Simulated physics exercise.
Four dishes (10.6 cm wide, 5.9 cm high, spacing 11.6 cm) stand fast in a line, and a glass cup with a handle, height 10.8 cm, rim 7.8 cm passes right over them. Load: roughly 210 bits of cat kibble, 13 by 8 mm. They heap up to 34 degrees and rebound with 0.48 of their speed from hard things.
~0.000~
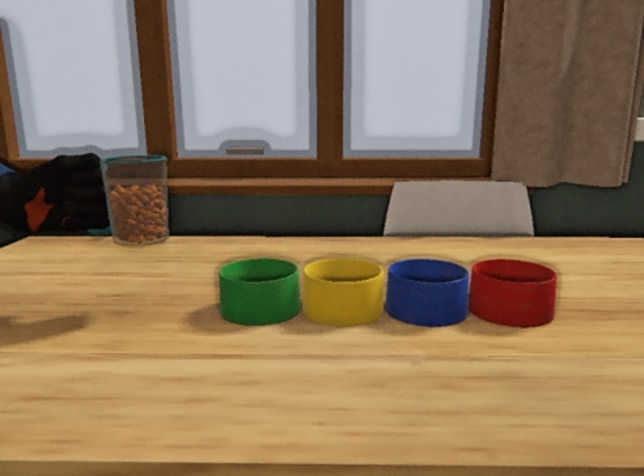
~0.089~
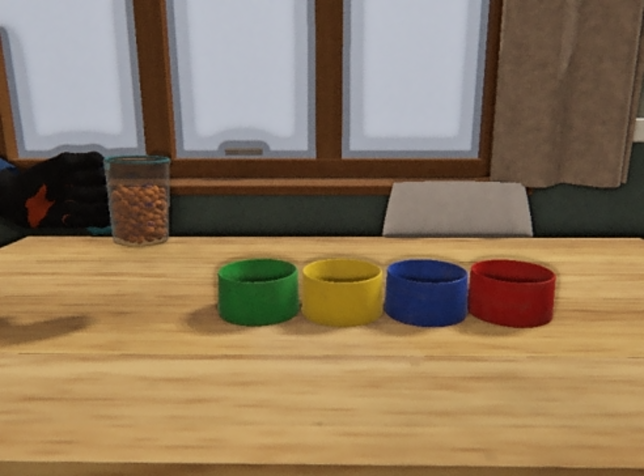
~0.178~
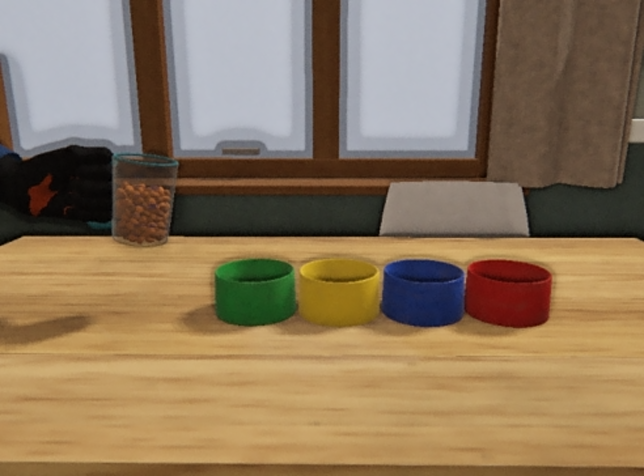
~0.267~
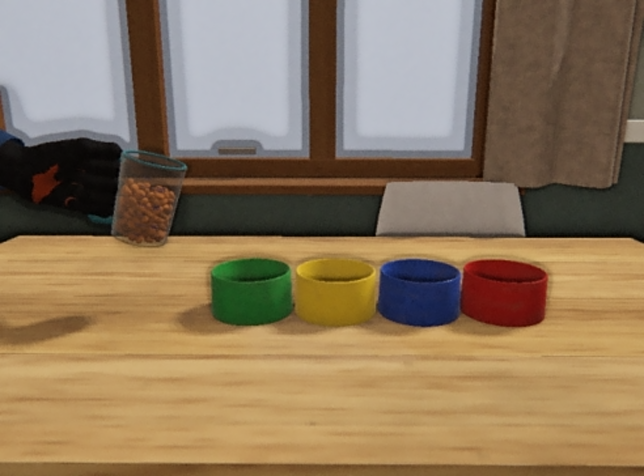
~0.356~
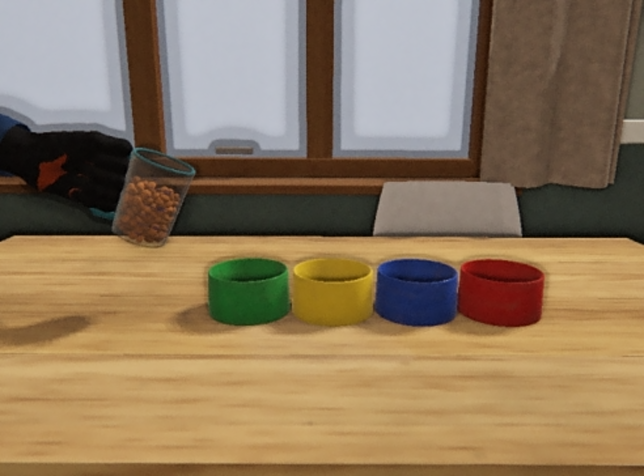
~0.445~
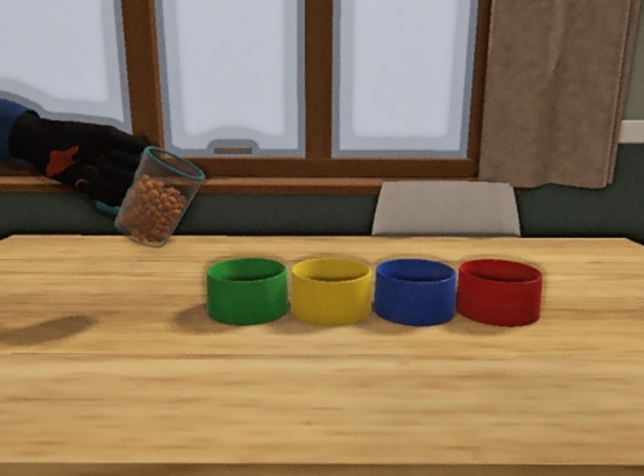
At first, a dark-gloved hand at the left holds an upright clear cup of brown kibble beside a row of green, yellow, blue and red dishes on a wooden table. The hand then tilts the cup rightward, steadily leaning it further while moving it slightly right, with the pieces still inside.
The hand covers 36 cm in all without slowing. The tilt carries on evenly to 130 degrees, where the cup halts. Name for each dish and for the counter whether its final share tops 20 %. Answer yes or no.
Red no, blue no, green no, yellow yes, counter no.
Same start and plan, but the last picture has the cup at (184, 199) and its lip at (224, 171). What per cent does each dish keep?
Red 0; blue 100; green 0; yellow 0.
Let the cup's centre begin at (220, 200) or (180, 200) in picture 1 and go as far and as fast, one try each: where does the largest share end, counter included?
The winner: Blue; yellow.
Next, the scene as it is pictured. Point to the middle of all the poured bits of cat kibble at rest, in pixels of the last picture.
Around (335, 295).
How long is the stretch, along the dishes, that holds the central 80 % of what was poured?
Roughly 6 cm.
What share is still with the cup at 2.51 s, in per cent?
Some 0 per cent of the load.
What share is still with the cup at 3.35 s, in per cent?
Roughly 0 per cent.
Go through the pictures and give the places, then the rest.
The first frame shows cup at (138, 200), tilt 0 degrees, lip at (163, 159), moved 0.0 cm; middle of the pieces at (141, 213); green dish at (259, 270); yellow dish at (343, 270); blue dish at (428, 271); red dish at (513, 271).
The second frame shows cup at (139, 200), tilt 3 degrees, lip at (167, 161), moved 0.4 cm; middle of the pieces at (142, 213).
The third frame shows cup at (143, 200), tilt 9 degrees, lip at (176, 164), moved 1.4 cm; middle of the pieces at (144, 213).
The fourth frame shows cup at (147, 199), tilt 16 degrees, lip at (184, 168), moved 2.4 cm; middle of the pieces at (146, 212).
The fifth frame shows cup at (152, 199), tilt 23 degrees, lip at (193, 173), moved 3.4 cm; middle of the pieces at (149, 212).
The sixth frame shows cup at (158, 199), tilt 30 degrees, lip at (203, 178), moved 4.5 cm; middle of the pieces at (154, 211); green dish at (247, 270); yellow dish at (331, 270); blue dish at (416, 270); red dish at (500, 271). The cup turns about 75 degrees a second and travels 12 cm a second.
Then, at 1.68 s, tilt 125 degrees; cup holds 70 %, yellow 25 %.
After 2.51 s, tilt 130 degrees; cup holds 0 %, yellow 95 %.
After 3.35 s, tilt 130 degrees; cup holds 0 %, yellow 95 %.
By 3.7 s all is still; red 0 %, blue 0 %, green 0 %, yellow 95 %, counter 5 %.
